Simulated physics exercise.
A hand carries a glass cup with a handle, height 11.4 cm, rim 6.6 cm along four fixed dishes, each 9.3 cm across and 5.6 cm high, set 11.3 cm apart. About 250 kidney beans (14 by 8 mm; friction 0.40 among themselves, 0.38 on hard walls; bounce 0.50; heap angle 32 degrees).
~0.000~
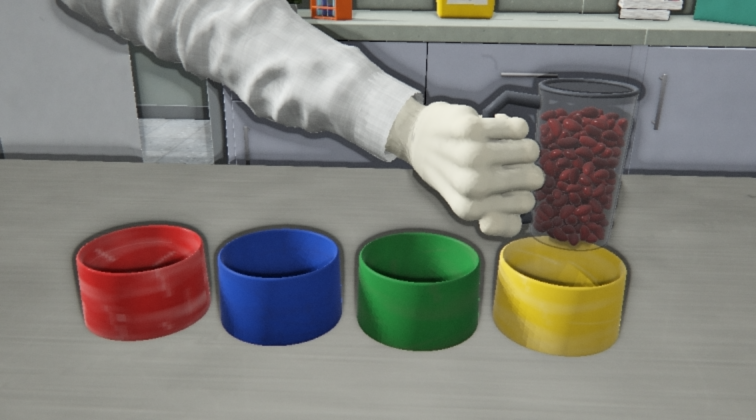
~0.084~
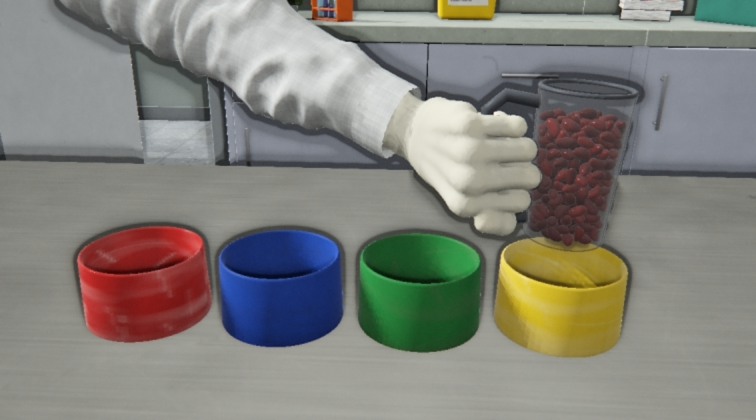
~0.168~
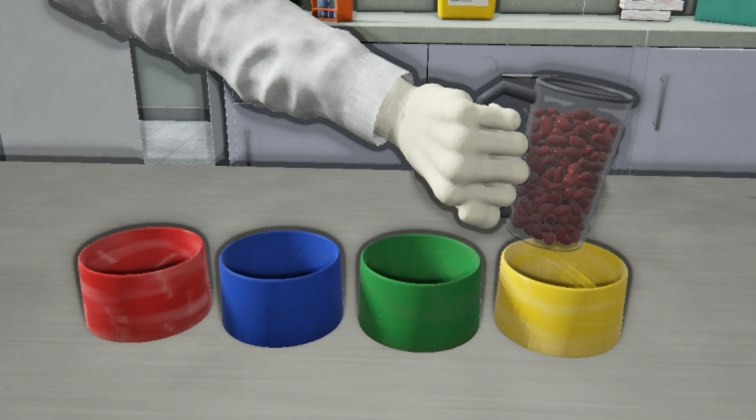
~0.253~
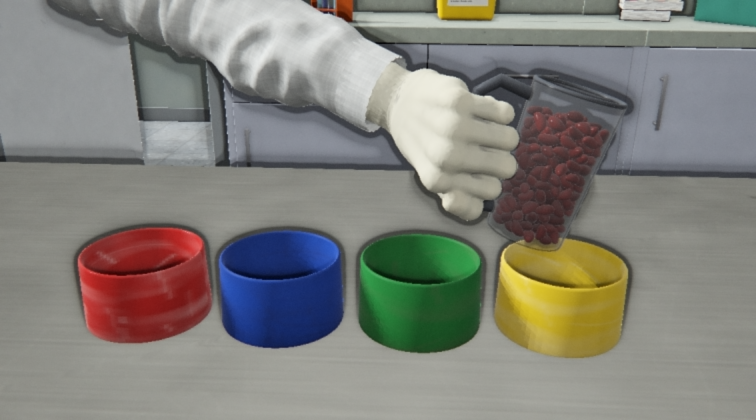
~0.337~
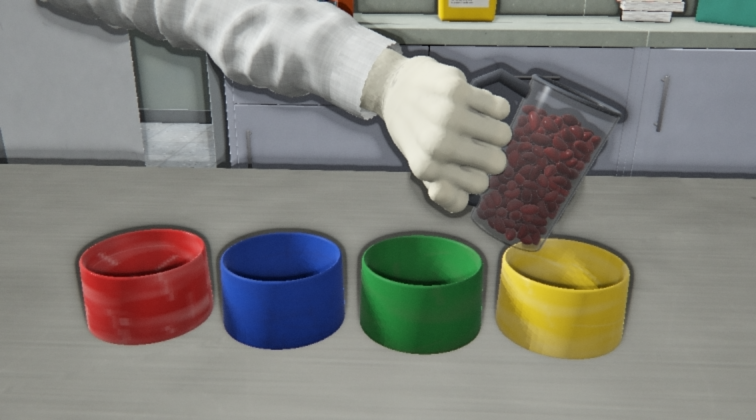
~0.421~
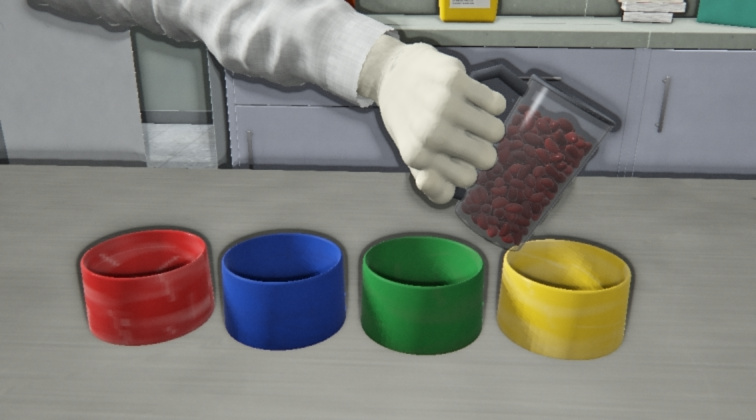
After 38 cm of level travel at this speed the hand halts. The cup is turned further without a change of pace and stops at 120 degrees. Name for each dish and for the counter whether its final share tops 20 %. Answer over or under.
Red under, blue under, green over, yellow under, counter under.
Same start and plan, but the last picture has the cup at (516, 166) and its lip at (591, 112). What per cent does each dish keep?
Red 0; blue 90; green 0; yellow 0.
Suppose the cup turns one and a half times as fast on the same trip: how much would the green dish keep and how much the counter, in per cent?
Then: Green 40, counter 40.
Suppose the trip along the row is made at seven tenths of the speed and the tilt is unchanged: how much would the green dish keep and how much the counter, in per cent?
Green 30, counter 50.
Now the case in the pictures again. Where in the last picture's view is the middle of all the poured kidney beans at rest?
At about (418, 292).
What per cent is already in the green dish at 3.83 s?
Near 95 per cent so far.
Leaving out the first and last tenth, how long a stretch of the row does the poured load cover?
About 6 cm.
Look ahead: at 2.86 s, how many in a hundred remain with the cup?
Some 0 per cent of the load.
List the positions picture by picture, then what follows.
In the first picture, cup at (578, 164), tilt 0 degrees, lip at (635, 89), moved 0.0 cm; middle of the pieces at (573, 173); yellow dish at (562, 261); green dish at (420, 257); blue dish at (279, 253); red dish at (141, 249).
In the second picture, cup at (574, 165), tilt 2 degrees, lip at (634, 91), moved 0.3 cm; middle of the pieces at (569, 174).
In the third picture, cup at (563, 165), tilt 8 degrees, lip at (629, 97), moved 1.2 cm; middle of the pieces at (557, 174).
In the fourth picture, cup at (551, 165), tilt 15 degrees, lip at (623, 104), moved 2.1 cm; middle of the pieces at (544, 173).
In the fifth picture, cup at (540, 166), tilt 22 degrees, lip at (617, 113), moved 3.0 cm; middle of the pieces at (532, 173).
In the sixth picture, cup at (529, 166), tilt 28 degrees, lip at (611, 122), moved 3.9 cm; middle of the pieces at (520, 173); yellow dish at (566, 264); green dish at (423, 261); blue dish at (283, 257); red dish at (145, 253). Its pace works out near 80 degrees a second; the hand travels 11 cm a second.
After 1.89 s, tilt 120 degrees; cup holds 10 %, green 85 %.
Then, at 2.86 s, tilt 120 degrees; cup holds 0 %, green 95 %.
Then, at 3.83 s, tilt 120 degrees; cup holds 0 %, green 95 %.
At rest (4.1 s), red 0 %, blue 0 %, green 95 %, yellow 0 %, counter 0 %.
